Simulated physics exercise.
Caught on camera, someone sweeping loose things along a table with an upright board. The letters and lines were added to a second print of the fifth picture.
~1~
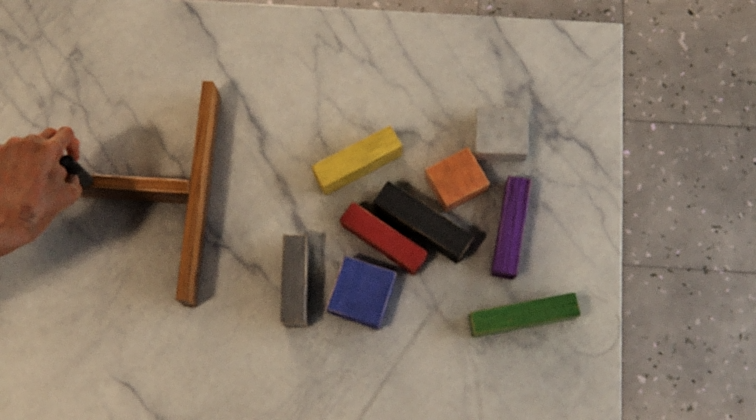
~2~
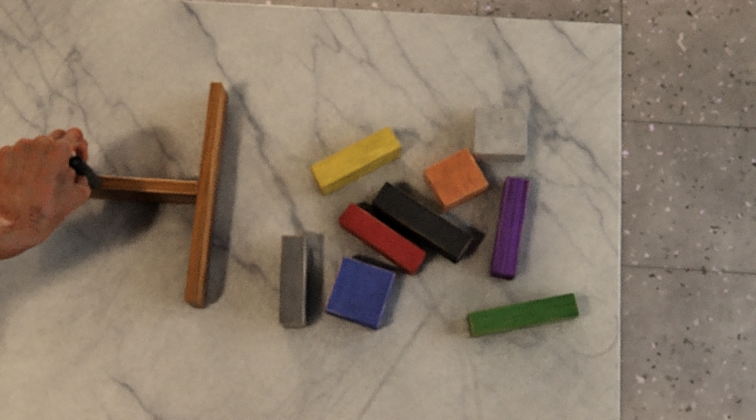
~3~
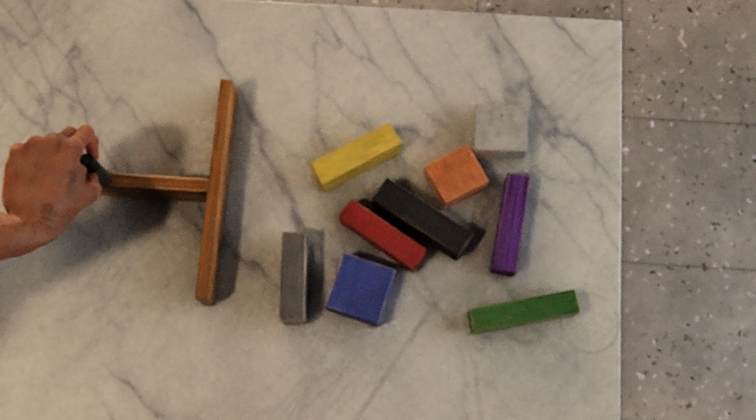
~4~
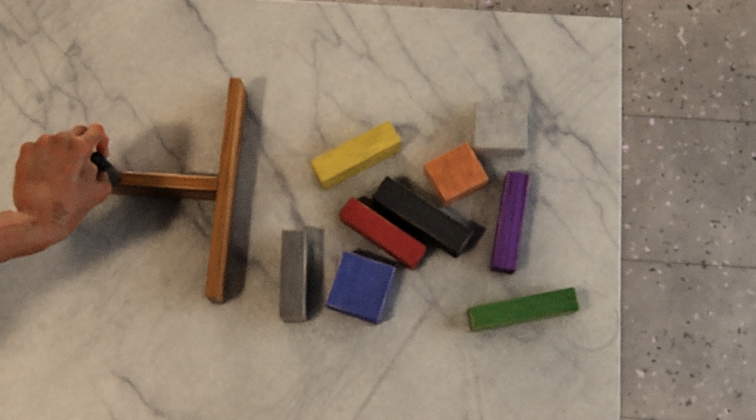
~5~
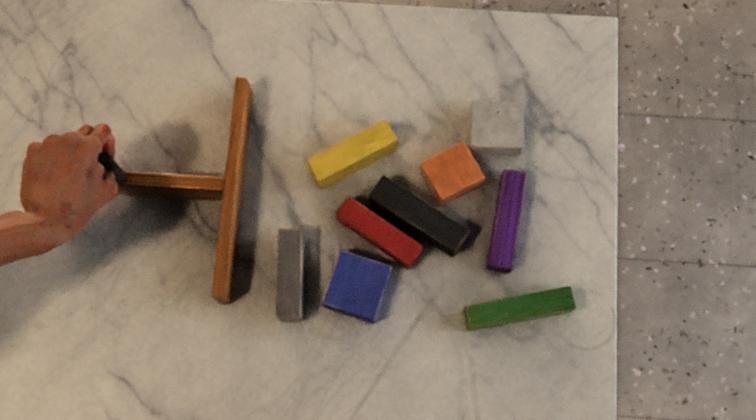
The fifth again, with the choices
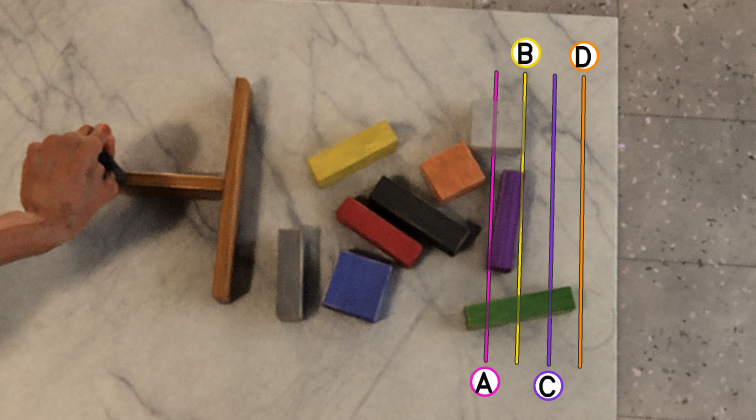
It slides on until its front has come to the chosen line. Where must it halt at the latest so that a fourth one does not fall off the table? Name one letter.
It can go as far as C.
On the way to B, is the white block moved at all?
Yes.
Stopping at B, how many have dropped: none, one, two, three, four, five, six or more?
Two.
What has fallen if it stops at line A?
The green bar.
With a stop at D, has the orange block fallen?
Yes.
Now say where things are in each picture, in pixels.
Orange block (457, 179); green bar (524, 315); red stick (384, 238), in the first picture.
Board (203, 188); black stick (421, 223), in the second picture.
Board (214, 186); purple stick (510, 225), in the third picture.
Board (224, 184); yellow bar (357, 156), in the fourth picture.
Board (230, 184); orange block (452, 173); green bar (519, 309); red stick (380, 232), in the fifth picture.
On the marked copy, A at (491, 211); B at (521, 213); C at (552, 215); D at (582, 216).
Following C. Soon after the start, board (345, 191); blue block (398, 292); grey bar (359, 280).
Later, board (461, 198); green bar (596, 310); purple stick (567, 223).
In the end, board (553, 203); green bar over the edge; purple stick over the edge; two fallen.
As for the rest, A is within the limit but short; B is within the limit but short; D drops seven.
